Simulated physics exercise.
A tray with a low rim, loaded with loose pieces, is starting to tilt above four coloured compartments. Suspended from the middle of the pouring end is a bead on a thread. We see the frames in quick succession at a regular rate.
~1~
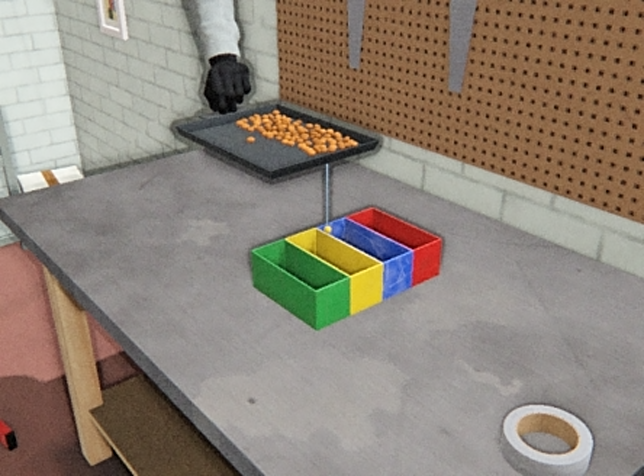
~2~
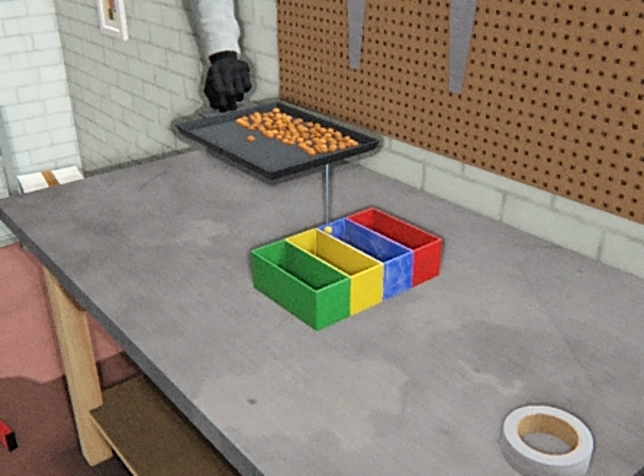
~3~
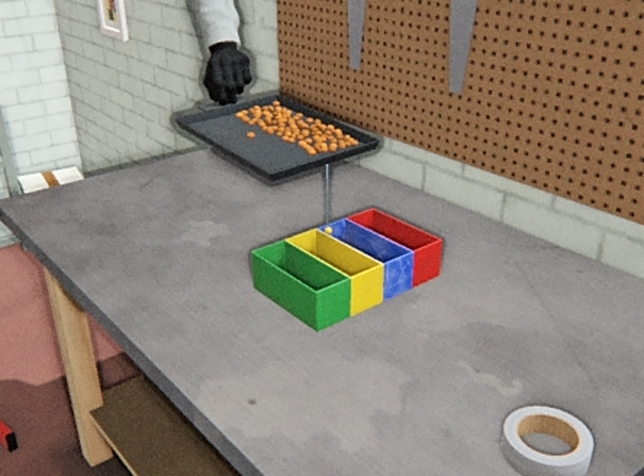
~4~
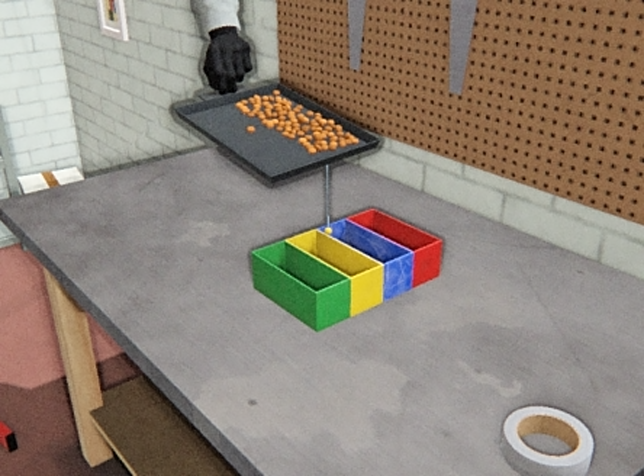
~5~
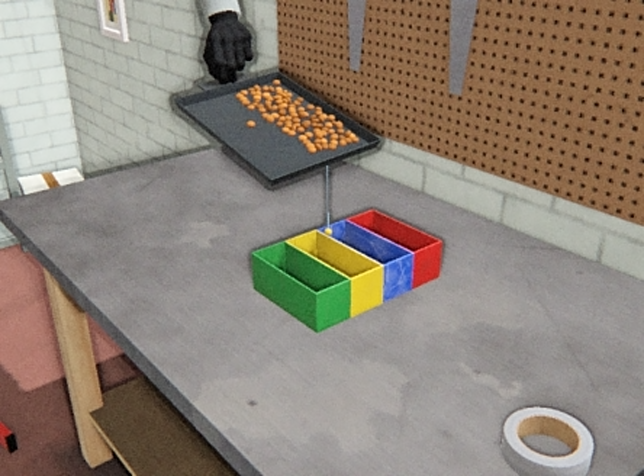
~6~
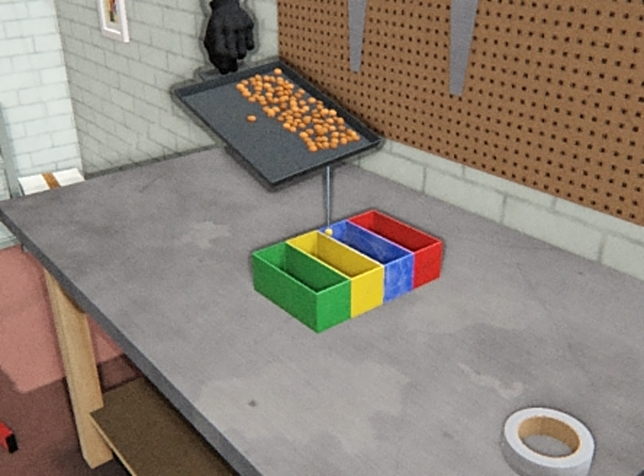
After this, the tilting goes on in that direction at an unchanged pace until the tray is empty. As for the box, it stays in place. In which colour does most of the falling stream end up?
Most of the stream ends up in the green cell.
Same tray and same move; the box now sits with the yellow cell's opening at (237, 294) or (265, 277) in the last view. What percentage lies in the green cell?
It would be roughly 0 per cent, followed by roughly 0 per cent.
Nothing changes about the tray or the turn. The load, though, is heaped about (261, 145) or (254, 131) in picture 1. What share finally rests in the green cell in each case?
Roughly 60 per cent, and 60 per cent.
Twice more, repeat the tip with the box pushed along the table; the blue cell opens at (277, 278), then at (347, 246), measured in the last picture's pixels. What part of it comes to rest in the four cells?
Roughly 60 per cent, and 100 per cent.
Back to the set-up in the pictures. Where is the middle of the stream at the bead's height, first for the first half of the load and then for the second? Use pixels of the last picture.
For the early half I get (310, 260), and for the late half (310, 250).
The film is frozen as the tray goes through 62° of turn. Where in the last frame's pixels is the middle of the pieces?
The middle of the pieces lands at roughly (316, 163).
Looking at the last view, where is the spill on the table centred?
Its middle is at roughly (290, 356).
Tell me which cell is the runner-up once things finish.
The answer here is the yellow cell.
Soon after the last picture, tray tipped steeply; most on the tray; a small part falling or outside the box.
A little later, tray tipped right over; a small part on the tray; about a third in the green cell; about a quarter in the yellow cell; a small part in the blue cell; about a quarter falling or outside the box.
Later still, tray tipped past a quarter turn; about half in the green cell; about a third in the yellow cell; a small part in the blue cell; a small part falling or outside the box.
At rest, tray tipped past a quarter turn; about half in the green cell; about a third in the yellow cell; a small part in the blue cell; none in the red cell; a small part outside the box.
